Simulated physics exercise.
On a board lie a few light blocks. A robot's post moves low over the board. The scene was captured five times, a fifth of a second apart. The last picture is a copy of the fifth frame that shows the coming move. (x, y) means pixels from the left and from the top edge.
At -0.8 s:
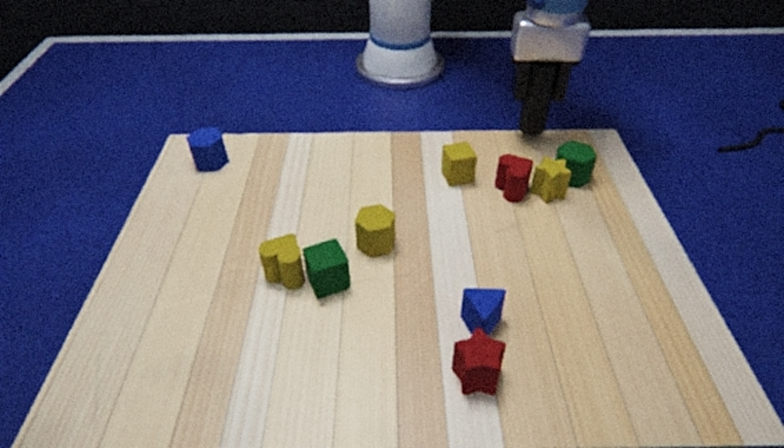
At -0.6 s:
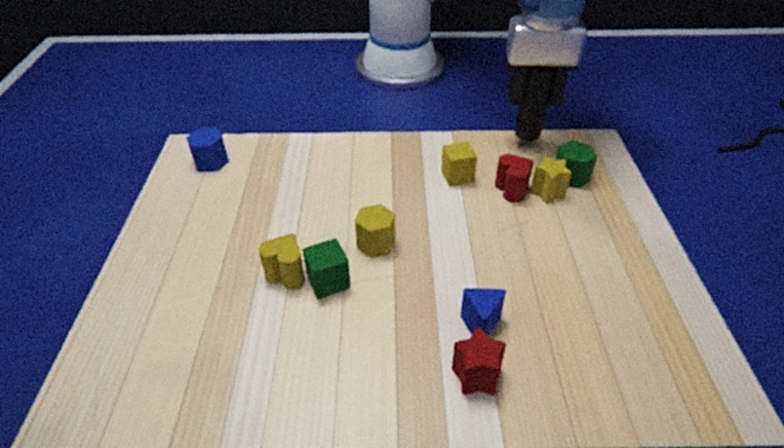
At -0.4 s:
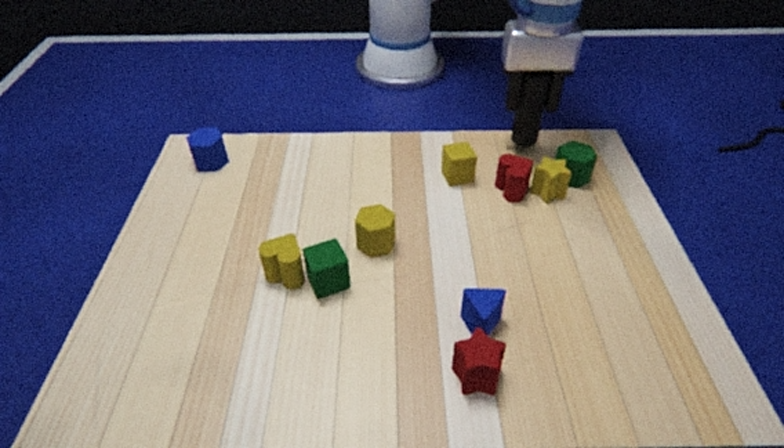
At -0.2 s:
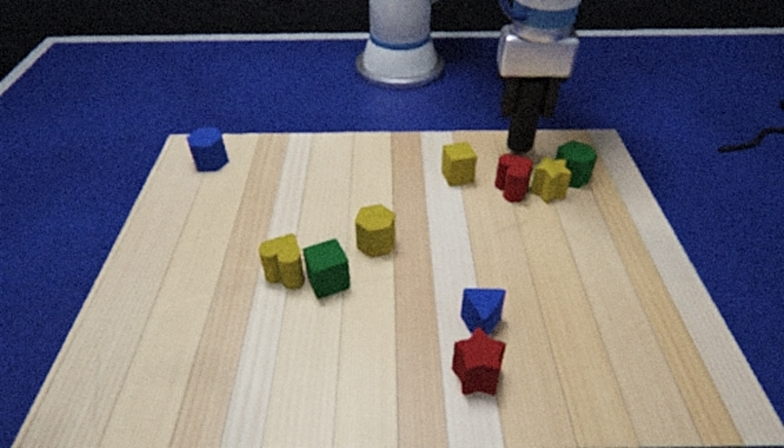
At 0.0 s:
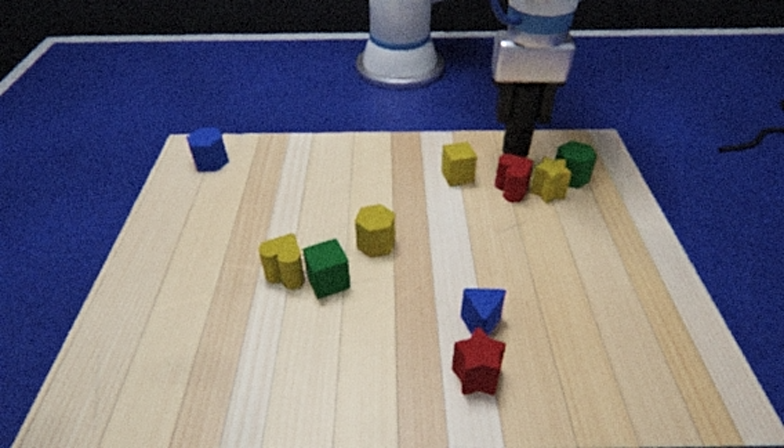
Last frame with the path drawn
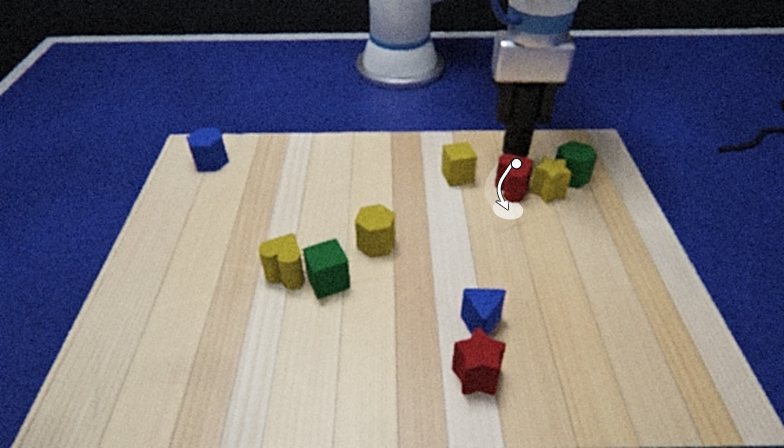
On a wooden board with scattered red, yellow, green and blue blocks, a robot's dark post crept slightly left and toward the viewer, drawing close behind the red heart, while the blocks stayed still.
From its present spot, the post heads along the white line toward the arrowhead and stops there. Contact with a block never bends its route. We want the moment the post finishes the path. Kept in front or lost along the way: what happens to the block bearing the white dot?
The post still pushes it.
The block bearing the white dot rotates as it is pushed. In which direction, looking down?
Rotates counter-clockwise.
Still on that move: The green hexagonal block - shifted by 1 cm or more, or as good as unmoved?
From what I can tell, it will keep its place.
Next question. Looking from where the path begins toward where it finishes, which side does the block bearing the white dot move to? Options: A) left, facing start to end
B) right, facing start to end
A: Left, facing start to end.
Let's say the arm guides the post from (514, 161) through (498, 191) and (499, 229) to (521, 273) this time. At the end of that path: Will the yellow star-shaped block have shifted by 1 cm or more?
No, that is not what happens.
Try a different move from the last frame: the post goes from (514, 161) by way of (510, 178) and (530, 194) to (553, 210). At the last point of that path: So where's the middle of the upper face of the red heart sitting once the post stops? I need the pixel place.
If I read the scene right, the answer is (521, 184).
The line goes from (514, 161) through (505, 175) and (499, 191) to (508, 209); the dot is on the red heart.
What follows on the original path. One third of the way, post at (506, 167); red heart at (517, 168), turned 10° anticlockwise.
Two thirds of the way, post at (501, 182); red heart at (521, 181), turned 55° anticlockwise.
At the end, post at (510, 200); yellow square piece unmoved; red heart at (536, 199), turned 70° anticlockwise; green hexagonal block unmoved.
